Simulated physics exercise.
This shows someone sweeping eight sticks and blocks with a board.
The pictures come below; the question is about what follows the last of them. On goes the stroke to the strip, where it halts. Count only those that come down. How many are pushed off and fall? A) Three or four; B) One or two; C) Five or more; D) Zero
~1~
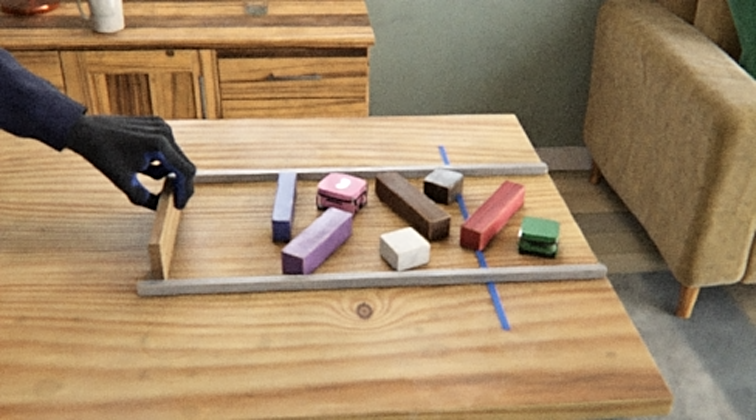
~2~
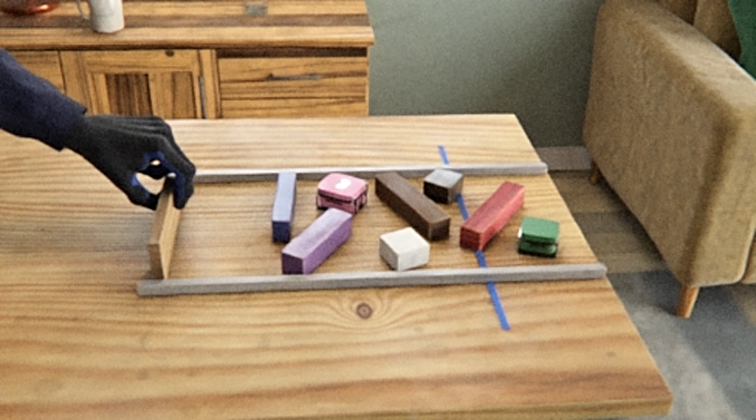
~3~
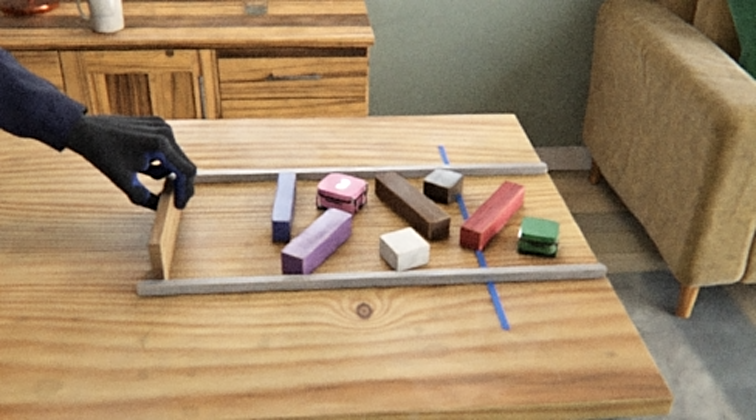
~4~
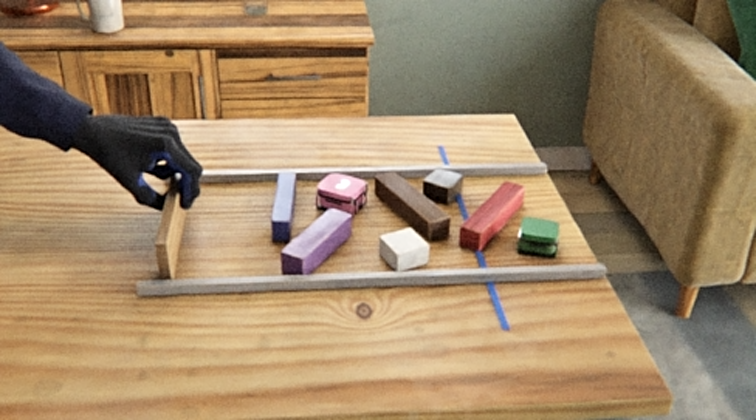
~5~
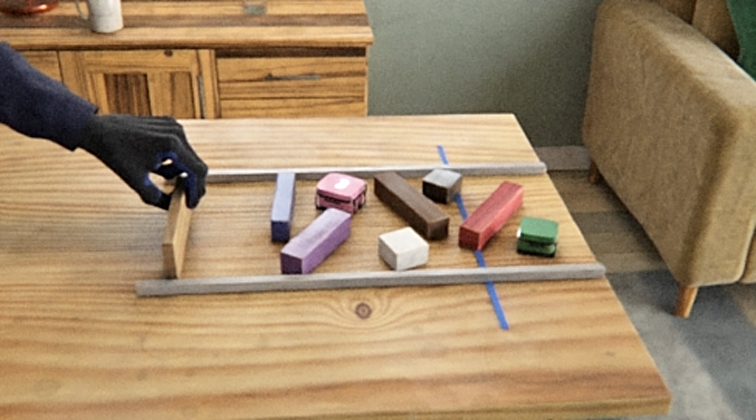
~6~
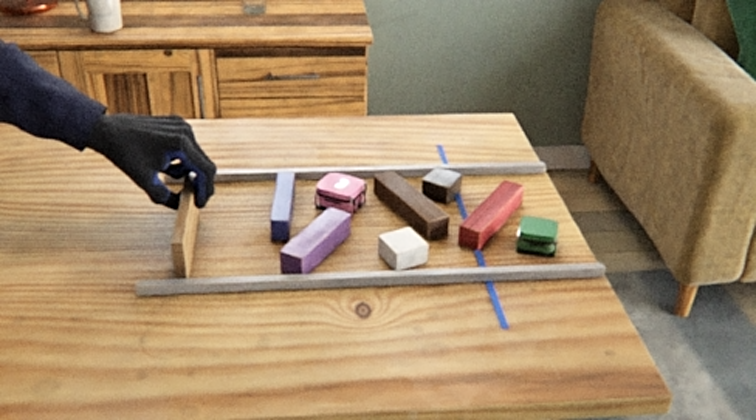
Zero.
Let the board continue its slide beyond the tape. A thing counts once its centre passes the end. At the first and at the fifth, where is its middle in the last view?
At roughly (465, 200), then roughly (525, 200).
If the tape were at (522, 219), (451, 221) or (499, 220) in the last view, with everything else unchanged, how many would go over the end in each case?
Respectively 4, 0 and 3.
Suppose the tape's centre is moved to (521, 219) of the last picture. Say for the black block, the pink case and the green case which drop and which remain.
This time the black block drops; after it, the pink case does not drop; finally, the green case drops.
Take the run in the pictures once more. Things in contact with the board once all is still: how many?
2 end up touching it.
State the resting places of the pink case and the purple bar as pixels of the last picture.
I'd put one at around (494, 188) and the other at around (500, 236).
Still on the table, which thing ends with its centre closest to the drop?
Foremost is the black block.
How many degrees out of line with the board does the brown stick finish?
Around 20 degrees.
Early on, none off yet; green case at rest near (538, 237); red stick at rest near (492, 213); black block at rest near (442, 185).
A while later, none off yet; green case at rest near (538, 237); red stick at rest near (494, 214); black block travelled about its own width near (477, 183).
Finally, the number that fall off is zero.
